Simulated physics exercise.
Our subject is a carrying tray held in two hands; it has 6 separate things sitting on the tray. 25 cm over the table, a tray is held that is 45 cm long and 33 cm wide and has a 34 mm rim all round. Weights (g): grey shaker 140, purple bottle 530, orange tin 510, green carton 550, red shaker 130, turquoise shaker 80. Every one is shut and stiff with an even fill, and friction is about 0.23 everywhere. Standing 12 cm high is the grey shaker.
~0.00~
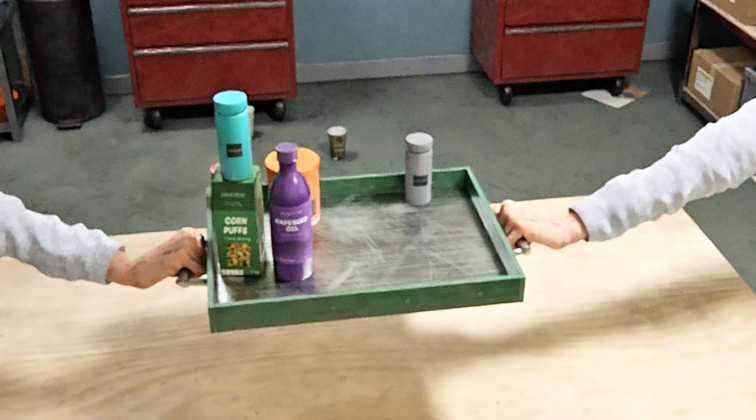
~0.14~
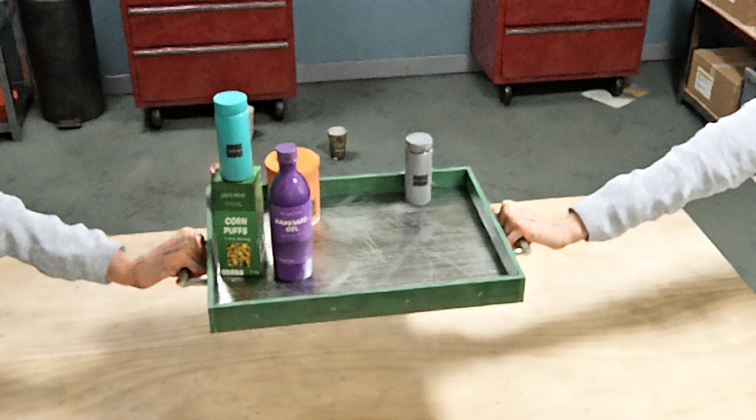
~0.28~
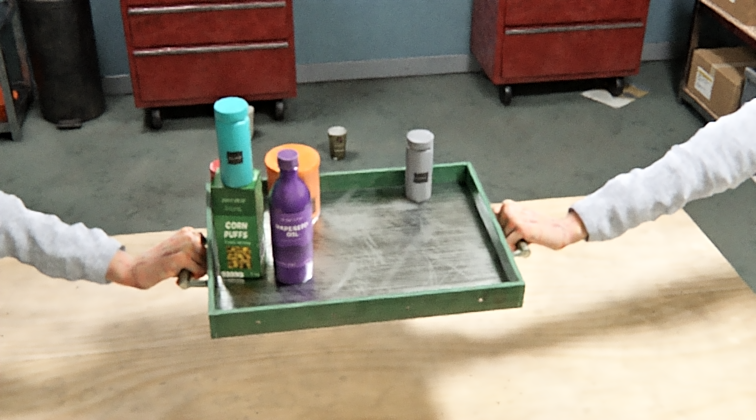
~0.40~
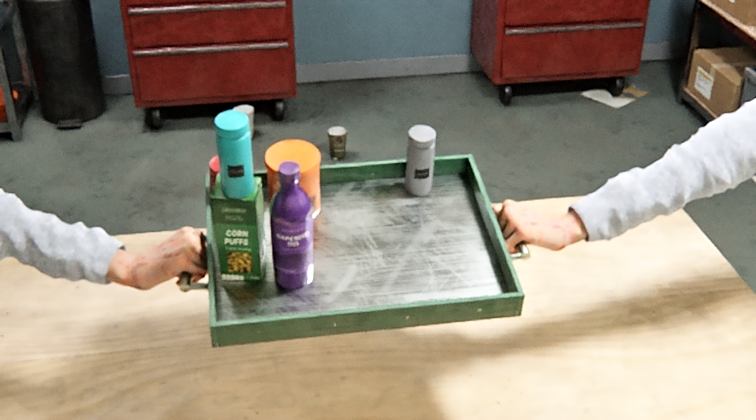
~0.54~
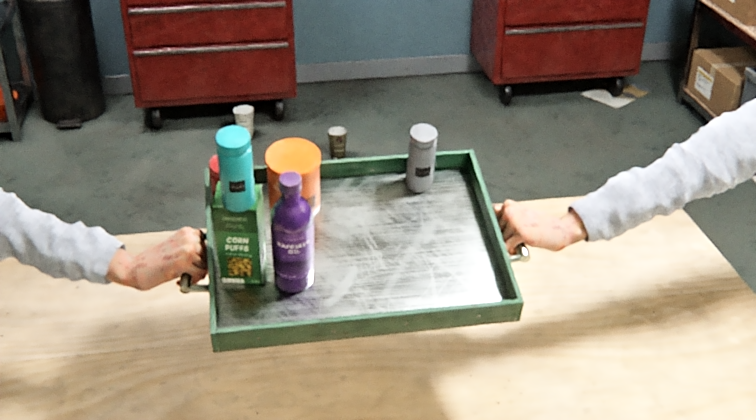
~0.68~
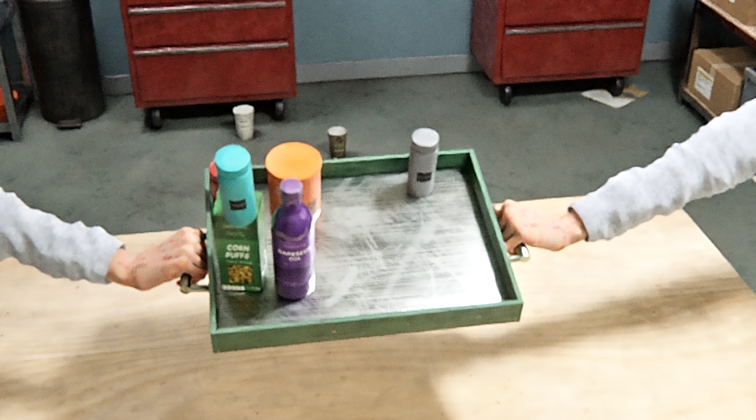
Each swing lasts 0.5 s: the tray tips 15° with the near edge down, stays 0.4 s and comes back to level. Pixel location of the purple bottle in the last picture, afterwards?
Roughly (295, 239).
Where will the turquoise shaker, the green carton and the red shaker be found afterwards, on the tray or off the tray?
Well, the turquoise shaker does come off, the green carton does not come off, and the red shaker does not come off.
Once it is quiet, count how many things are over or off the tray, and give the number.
That gives 1.
After 0.88 s, tilt 15°, near edge down; turquoise shaker now off the tray; purple bottle slid 5 cm near (295, 253); green carton slid 5 cm.
After 0.98 s, tilt 15°, near edge down; purple bottle slid 7 cm near (296, 264); green carton slid 7 cm; orange tin slid 6 cm.
After 1.08 s, tilt 14°, near edge down; purple bottle tipped 3° from how it sat near (298, 272); green carton slid 9 cm; orange tin slid 9 cm.
After 1.28 s, tilt 6°, near edge down; purple bottle tipped 4° from how it sat near (296, 254); orange tin slid 14 cm; red shaker slid 14 cm.
At rest (2.1 s), off the tray, turquoise shaker; not toppled but over 5 cm from the start, grey shaker, purple bottle, orange tin, green carton and red shaker. In the last view, purple bottle near (295, 239).
